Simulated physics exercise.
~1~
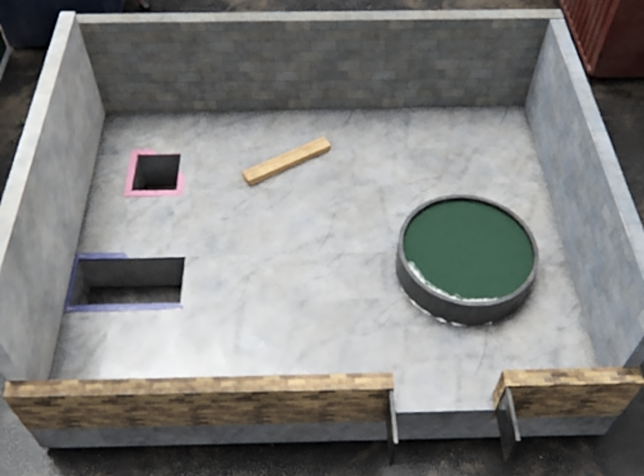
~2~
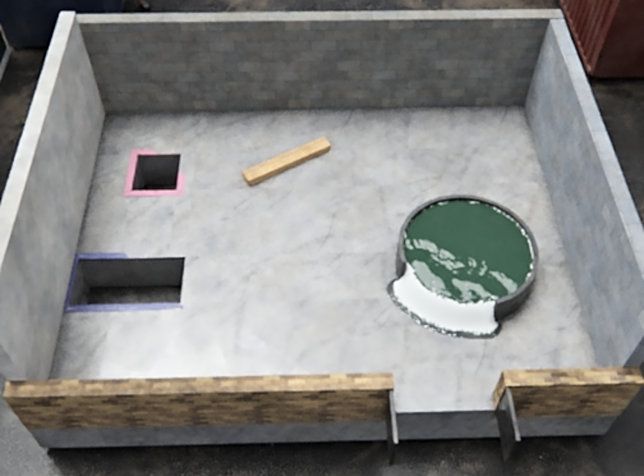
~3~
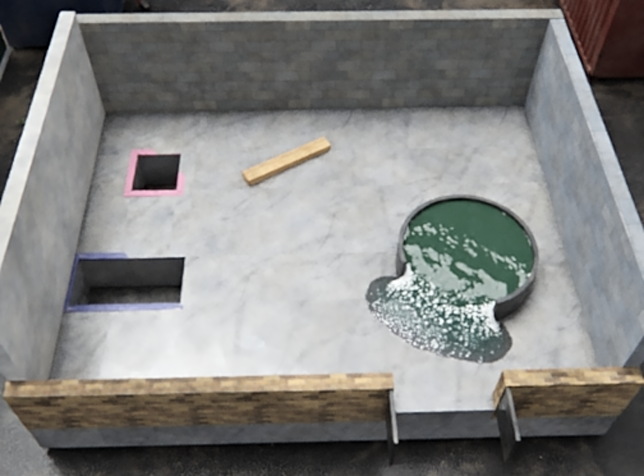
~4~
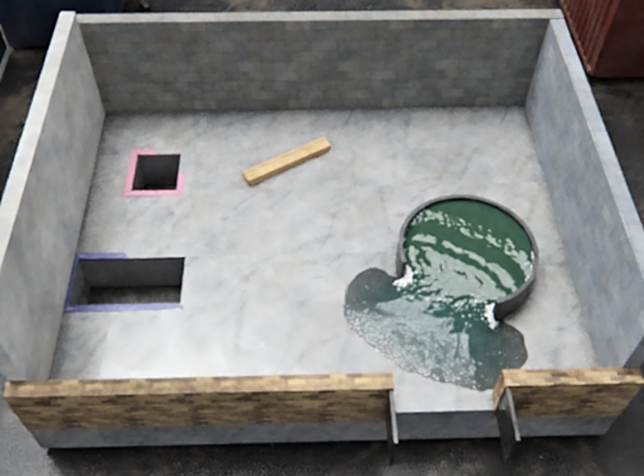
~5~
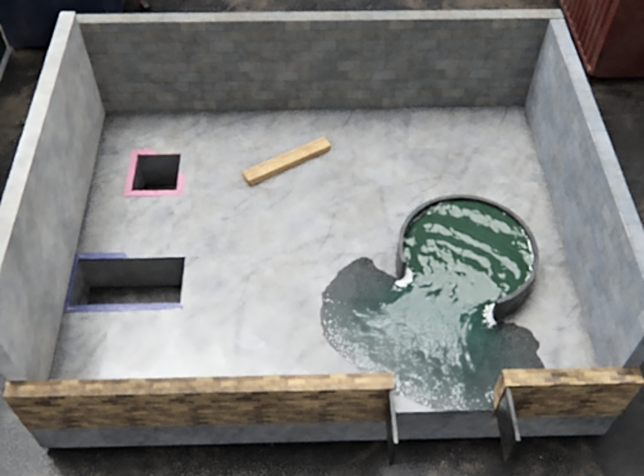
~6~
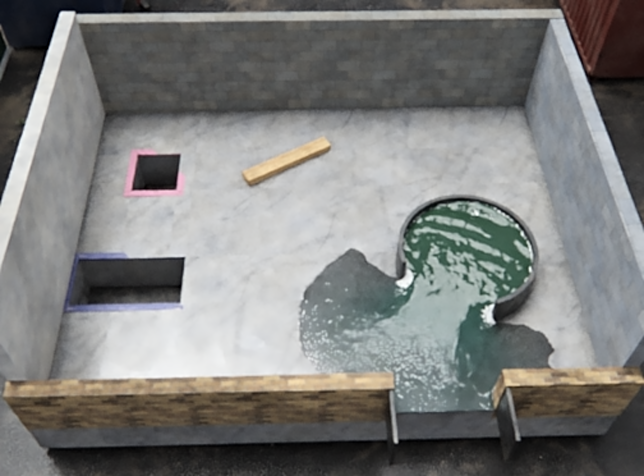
Green water bursts from the lower side of a round pool and spreads across the gray slab.
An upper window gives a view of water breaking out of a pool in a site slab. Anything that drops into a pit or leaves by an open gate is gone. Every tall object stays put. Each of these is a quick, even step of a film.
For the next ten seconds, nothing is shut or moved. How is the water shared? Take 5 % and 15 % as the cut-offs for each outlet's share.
My prediction: The gate is a major outlet here - beyond fifteen per cent; the pink pit is a minor outlet here - below five per cent; the blue pit is a major outlet here - beyond fifteen per cent.
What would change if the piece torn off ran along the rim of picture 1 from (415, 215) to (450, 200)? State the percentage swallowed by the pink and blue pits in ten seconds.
The pink pit takes 10 per cent and the blue pit 14 per cent.
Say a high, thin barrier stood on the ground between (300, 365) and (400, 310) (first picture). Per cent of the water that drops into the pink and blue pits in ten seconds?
I'd say the pink pit takes roughly 0 %, the blue pit roughly 14 %.
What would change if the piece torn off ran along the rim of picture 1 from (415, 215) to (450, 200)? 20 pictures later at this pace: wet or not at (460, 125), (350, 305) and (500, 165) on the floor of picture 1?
Result, in sequence: Inundated; untouched by the flood; untouched by the flood.
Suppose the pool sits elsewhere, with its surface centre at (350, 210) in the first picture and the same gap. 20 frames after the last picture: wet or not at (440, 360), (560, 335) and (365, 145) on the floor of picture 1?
Looking at all three, I'd call them swamped, bone dry, bone dry.
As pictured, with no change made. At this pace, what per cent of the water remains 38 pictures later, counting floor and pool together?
About 46 per cent.
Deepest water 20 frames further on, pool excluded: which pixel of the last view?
Around (44, 406).
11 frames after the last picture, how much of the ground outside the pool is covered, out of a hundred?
Roughly 20 per cent.
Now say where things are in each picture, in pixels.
In the first frame, still water in the pool at (467, 250).
In the second frame, water pours out at (439, 310) and has run to (495, 328).
In the third frame, the front is at (505, 342), out from the gap at (439, 311).
In the fourth frame, water pours out at (439, 311) and has run to (352, 292).
In the fifth frame, the front is at a hidden place, out from the gap at (439, 311).
In the sixth frame, water pours out at (439, 311) and has run to (307, 333).
A moment on, water covers 15 % of the floor; the gate 8 %, the pink pit 0 %, the blue pit 0 %.
Next, water covers 20 % of the floor; the gate 20 %, the pink pit 0 %, the blue pit 0 %.
Then, water covers 30 % of the floor; the gate 32 %, the pink pit 0 %, the blue pit 1 %.
Later, water covers 30 % of the floor; the gate 41 %, the pink pit 0 %, the blue pit 13 %.
In the end, water covers 25 % of the floor; the gate 47 %, the pink pit 0 %, the blue pit 25 %.
